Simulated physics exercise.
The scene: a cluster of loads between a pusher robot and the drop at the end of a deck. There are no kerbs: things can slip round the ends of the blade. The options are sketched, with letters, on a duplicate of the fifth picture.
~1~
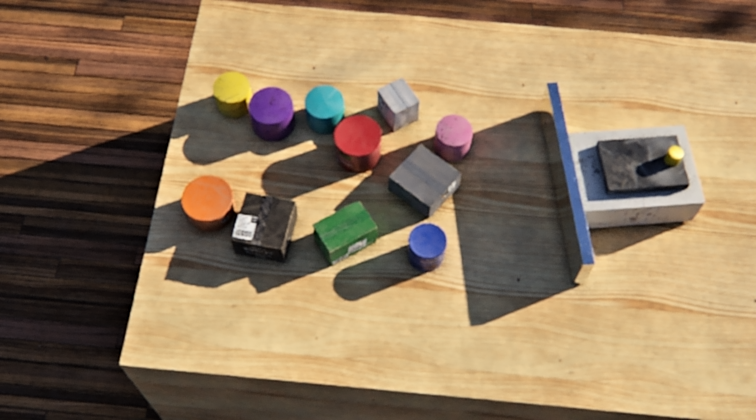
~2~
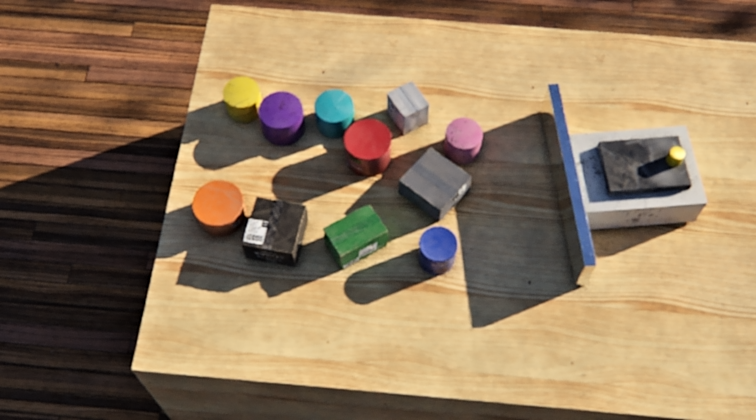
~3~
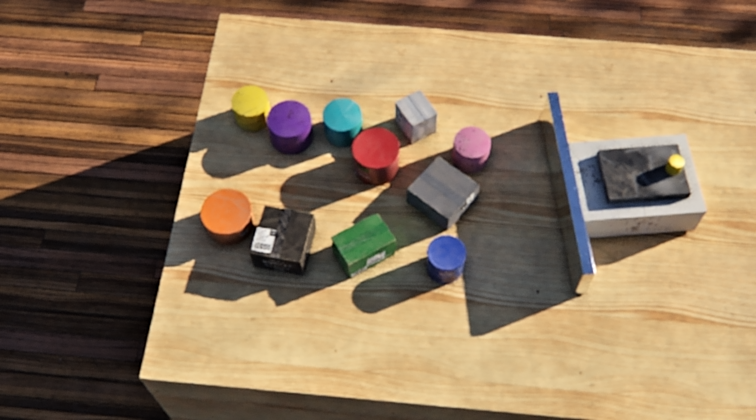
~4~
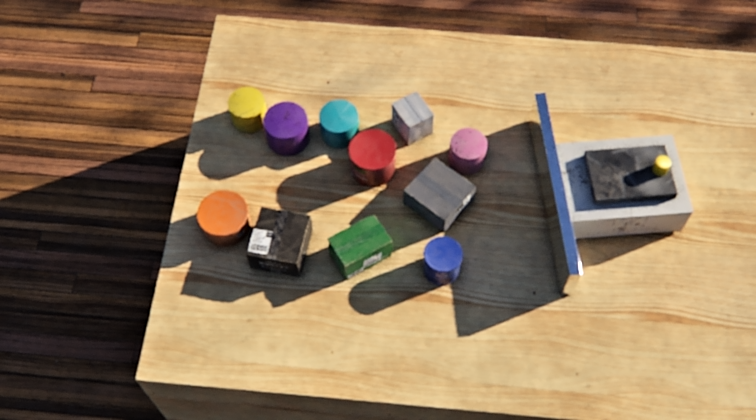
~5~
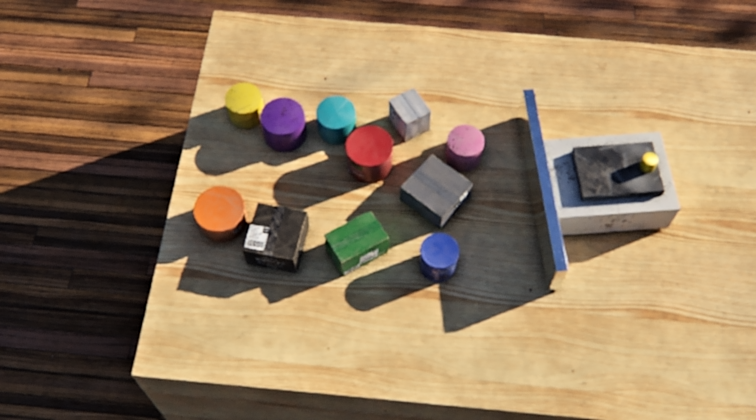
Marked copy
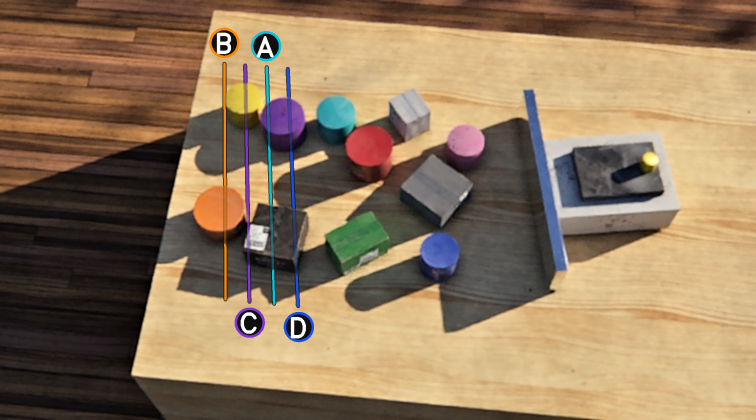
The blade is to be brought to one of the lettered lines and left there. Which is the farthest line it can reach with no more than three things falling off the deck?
Line C.
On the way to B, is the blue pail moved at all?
By then, yes.
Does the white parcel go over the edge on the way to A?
No.
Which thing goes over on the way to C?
It is the purple canister.
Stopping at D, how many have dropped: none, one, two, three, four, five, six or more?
By then, none.
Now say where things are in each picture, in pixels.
Blue pail (427, 248); purple canister (272, 114); green parcel (345, 233), in the first frame.
Robot (637, 165); white parcel (408, 108), in the second frame.
Robot (637, 174); black parcel (284, 240), in the third frame.
Robot (624, 174); red pail (373, 158), in the fourth frame.
Robot (612, 171); orange pail (221, 214); turquoise canister (336, 120); blue pail (438, 258), in the fifth frame.
On the marked copy, A at (270, 177); B at (225, 174); C at (247, 175); D at (292, 179).
With C. Early on, robot (503, 162); white parcel (402, 115); blue pail (419, 259).
Further on, robot (395, 153); yellow canister (227, 99); orange pail (215, 212).
At the end, robot (313, 146); purple canister over the edge; orange pail (167, 209); one fallen.
As for the rest, A is within the limit but short; B drops five; D is within the limit but short.
